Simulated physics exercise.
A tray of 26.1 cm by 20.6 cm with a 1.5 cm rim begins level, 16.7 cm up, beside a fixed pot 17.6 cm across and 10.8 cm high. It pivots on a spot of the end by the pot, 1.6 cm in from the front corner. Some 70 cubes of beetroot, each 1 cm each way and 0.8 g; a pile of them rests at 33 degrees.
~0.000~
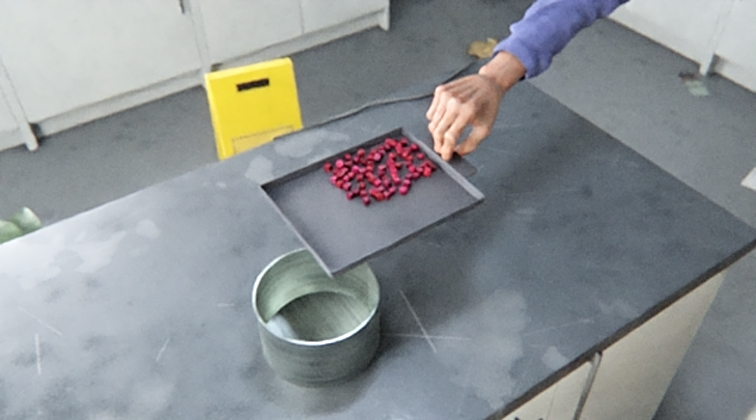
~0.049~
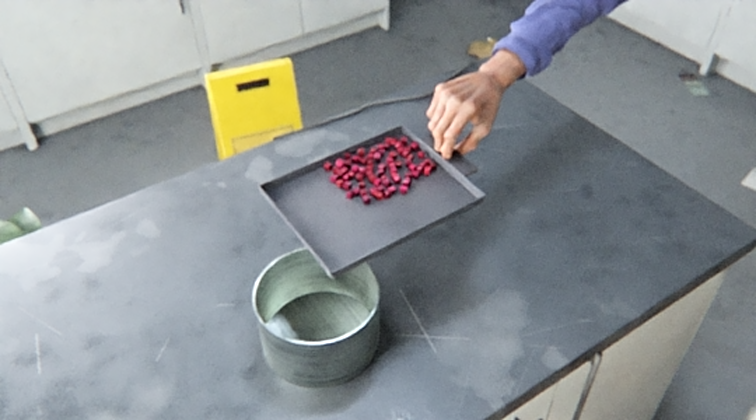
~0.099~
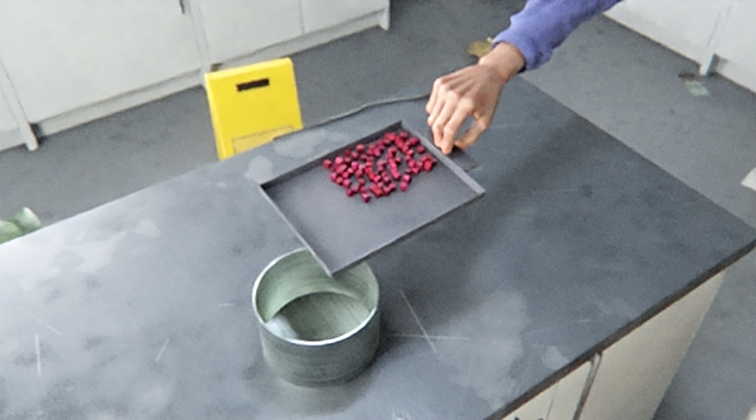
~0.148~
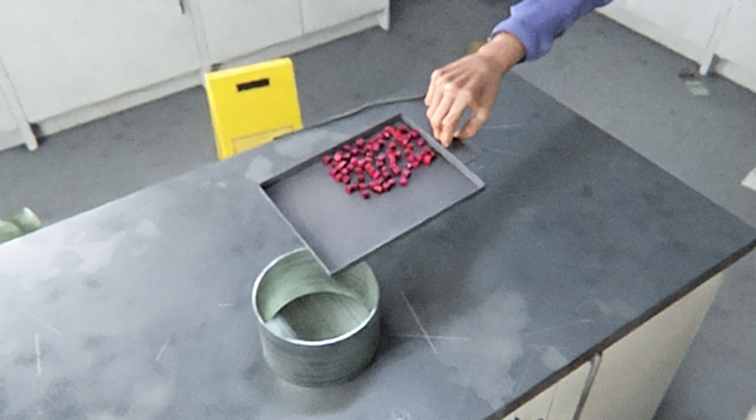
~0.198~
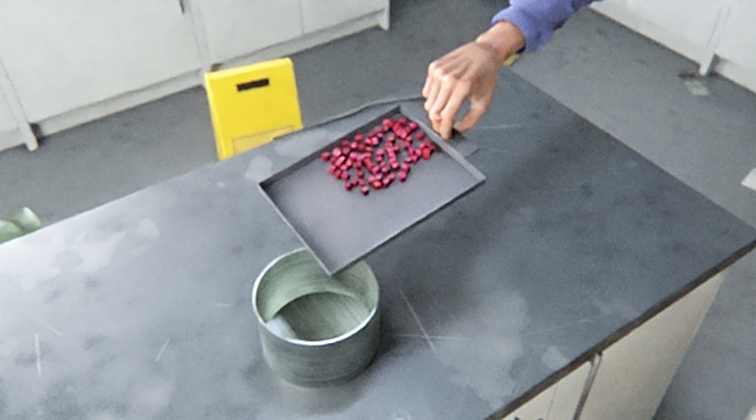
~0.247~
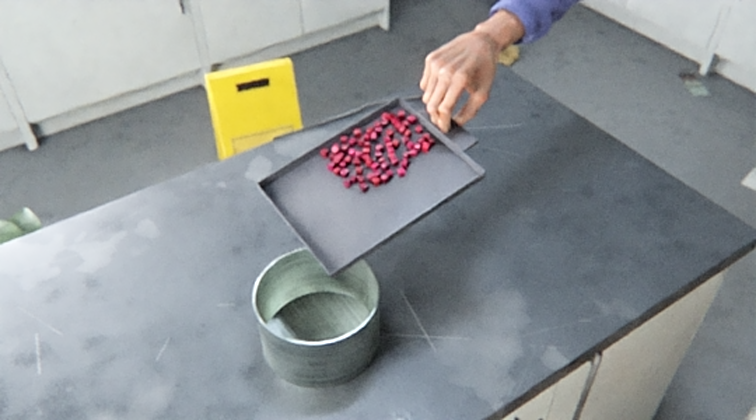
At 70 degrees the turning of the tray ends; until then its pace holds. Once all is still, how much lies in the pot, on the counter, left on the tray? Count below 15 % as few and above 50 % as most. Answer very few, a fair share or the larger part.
Pot a fair share, counter a fair share, tray a fair share.
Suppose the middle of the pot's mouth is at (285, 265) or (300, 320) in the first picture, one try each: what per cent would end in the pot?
About 40 and 40 per cent.
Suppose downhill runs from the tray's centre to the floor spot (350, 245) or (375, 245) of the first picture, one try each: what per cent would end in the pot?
About 30 and 25 per cent.
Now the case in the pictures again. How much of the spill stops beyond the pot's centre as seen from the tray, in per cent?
Roughly 100 per cent.
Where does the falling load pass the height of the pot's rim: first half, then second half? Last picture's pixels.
First near (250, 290), later near (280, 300).
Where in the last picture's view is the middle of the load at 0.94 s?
Near (287, 226).
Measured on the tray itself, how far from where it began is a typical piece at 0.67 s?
Some 3 cm.
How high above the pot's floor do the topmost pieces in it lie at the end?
Roughly 1.0 cm.
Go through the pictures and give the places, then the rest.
The first picture shows tray tilt 0 degrees, front corners at (332, 271) and (484, 196); middle of the pieces at (382, 169); pot at (317, 292).
The second picture shows tray tilt 1 degrees, front corners at (332, 271) and (484, 194); middle of the pieces at (382, 168).
The third picture shows tray tilt 3 degrees, front corners at (331, 271) and (484, 190); middle of the pieces at (382, 164).
The fourth picture shows tray tilt 6 degrees, front corners at (331, 272) and (484, 184), lowest corner left front; middle of the pieces at (381, 159).
The fifth picture shows tray tilt 9 degrees, front corners at (331, 272) and (484, 177), lowest corner left front; middle of the pieces at (380, 154).
The sixth picture shows tray tilt 12 degrees, front corners at (330, 273) and (483, 171), lowest corner left front; middle of the pieces at (379, 149); pot at (317, 292). The tray's pace is about 65 degrees a second.
After 0.67 s, tilt 40 degrees; the tray holds 100 %, the pot 0 %.
After 0.94 s, tilt 58 degrees; the tray holds 80 %, the pot 0 %.
After 1.33 s, tilt 70 degrees; the tray holds 40 %, the pot 35 %.
In the end, at 2.5 s, pot 35 %, counter 25 %, tray 40 %.
